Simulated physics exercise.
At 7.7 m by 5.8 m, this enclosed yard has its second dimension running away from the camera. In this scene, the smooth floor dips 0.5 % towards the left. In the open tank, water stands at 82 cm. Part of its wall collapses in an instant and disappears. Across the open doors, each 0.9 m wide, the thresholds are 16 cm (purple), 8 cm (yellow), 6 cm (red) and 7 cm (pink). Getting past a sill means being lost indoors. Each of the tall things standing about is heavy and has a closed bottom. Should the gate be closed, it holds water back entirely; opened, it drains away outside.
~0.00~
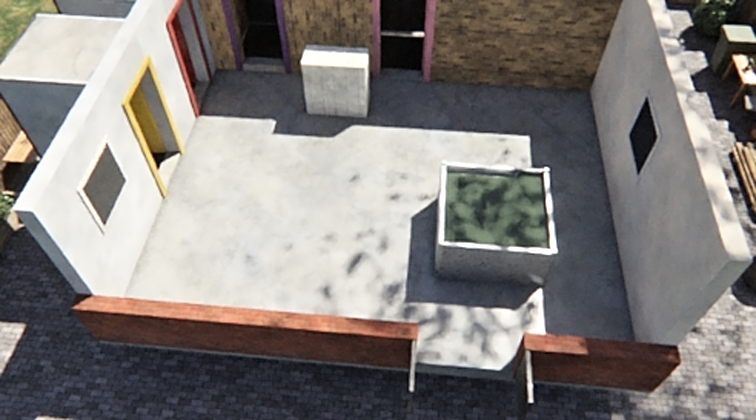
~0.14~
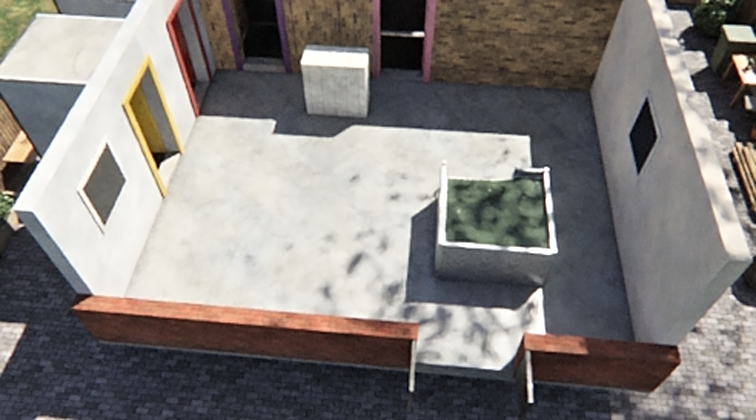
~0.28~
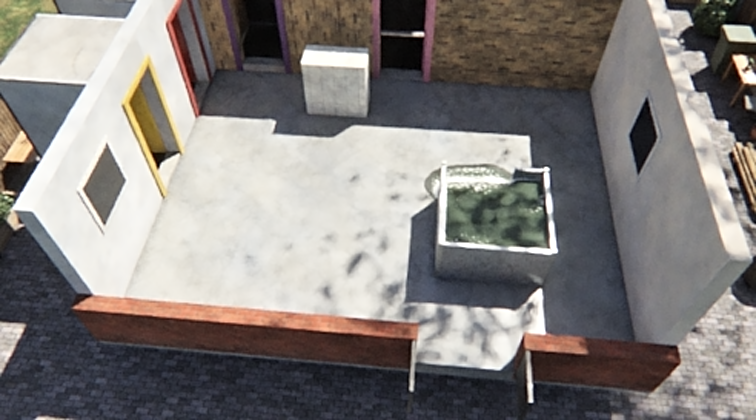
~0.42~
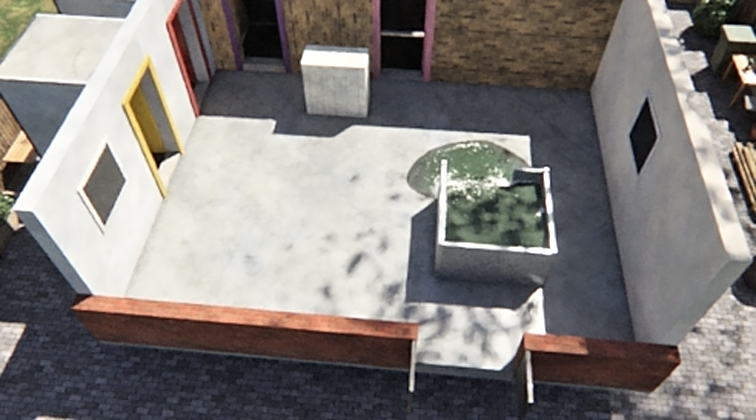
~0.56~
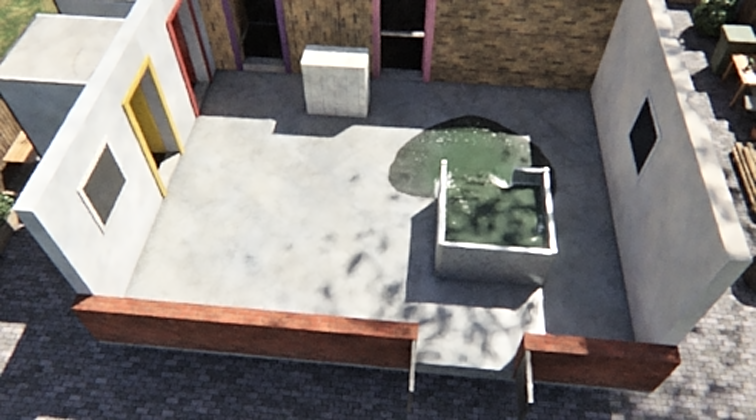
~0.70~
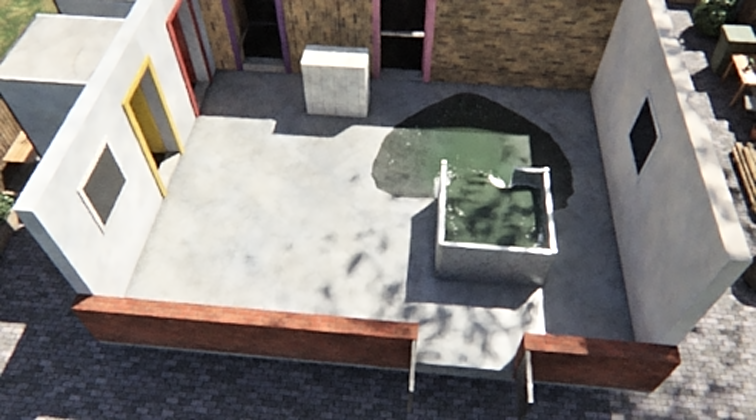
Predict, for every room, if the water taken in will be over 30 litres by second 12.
Prediction: For the purple door, not over 30 litres; for the yellow door, not over 30 litres; for the red door, over 30 litres; for the pink door, over 30 litres.
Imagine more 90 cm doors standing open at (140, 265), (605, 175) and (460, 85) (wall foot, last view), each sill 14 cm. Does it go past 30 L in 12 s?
Door 1: Lower; door 2: Lower; door 3: Higher.
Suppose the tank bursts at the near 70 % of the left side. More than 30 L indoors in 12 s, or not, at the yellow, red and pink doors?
Then yellow exceeds it, red exceeds it, pink does not exceed it.
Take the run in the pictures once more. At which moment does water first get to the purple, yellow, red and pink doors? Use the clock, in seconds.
Arrival: Purple 2.2 s, yellow 3.6 s, red 2.8 s, pink 1.0 s.
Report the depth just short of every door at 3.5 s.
Depths in cm: Purple 7, yellow 1, red 15, pink 14.
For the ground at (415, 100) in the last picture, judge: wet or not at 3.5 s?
Looks like it's submerged.
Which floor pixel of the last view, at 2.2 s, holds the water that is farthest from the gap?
About (276, 74) in the last view.
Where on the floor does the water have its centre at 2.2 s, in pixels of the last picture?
I'd put it close to (471, 159).
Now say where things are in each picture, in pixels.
The first picture shows still water, 82 cm deep, in the open tank at (495, 208).
In the second picture, water pours out on the open tank's far side and has run 0.6 m, to (437, 196); typically 9 cm deep outside, 82 cm at the open tank's back.
In the third picture, the front is at a hidden place, 0.9 m from the gap on the open tank's far side; 1.0 m2 of floor is under water; 78 cm left at the back of the open tank.
In the fourth picture, water pours out on the open tank's far side and has run 1.4 m, to (488, 145); typically 9 cm deep outside, 71 cm at the open tank's back.
In the fifth picture, the front is at (478, 119), 2.1 m from the gap on the open tank's far side; 4.2 m2 of floor is under water; 71 cm left at the back of the open tank.
In the sixth picture, the front is at (466, 96), 2.7 m from the gap on the open tank's far side; 6.3 m2 of floor is under water; 64 cm left at the back of the open tank.
After 1.4 s water covers 30 % of the floor and is deepest (34 cm) near (468, 196); purple door not reached, yellow door not reached, red door not reached, pink door 20 cm at the sill, 11 L in.
After 2.2 s water covers 30 % of the floor and is deepest (35 cm) near (587, 93); purple door not reached, yellow door not reached, red door not reached, pink door 23 cm at the sill, 82 L in.
After 3.5 s water covers 45 % of the floor and is deepest (19 cm) near (216, 71); purple door 7 cm at the sill, 0 L in, yellow door not reached, red door 15 cm at the sill, 11 L in, pink door 14 cm at the sill, 149 L in.
After 7.0 s water covers 70 % of the floor and is deepest (10 cm) near (214, 76); purple door 4 cm at the sill, 0 L in, yellow door 4 cm at the sill, 0 L in, red door 10 cm at the sill, 75 L in, pink door 8 cm at the sill, 184 L in.
After 12.0 s water covers 95 % of the floor and is deepest (8 cm) near (115, 320); purple door 5 cm at the sill, 0 L in, yellow door 5 cm at the sill, 0 L in, red door 6 cm at the sill, 89 L in, pink door 5 cm at the sill, 186 L in.
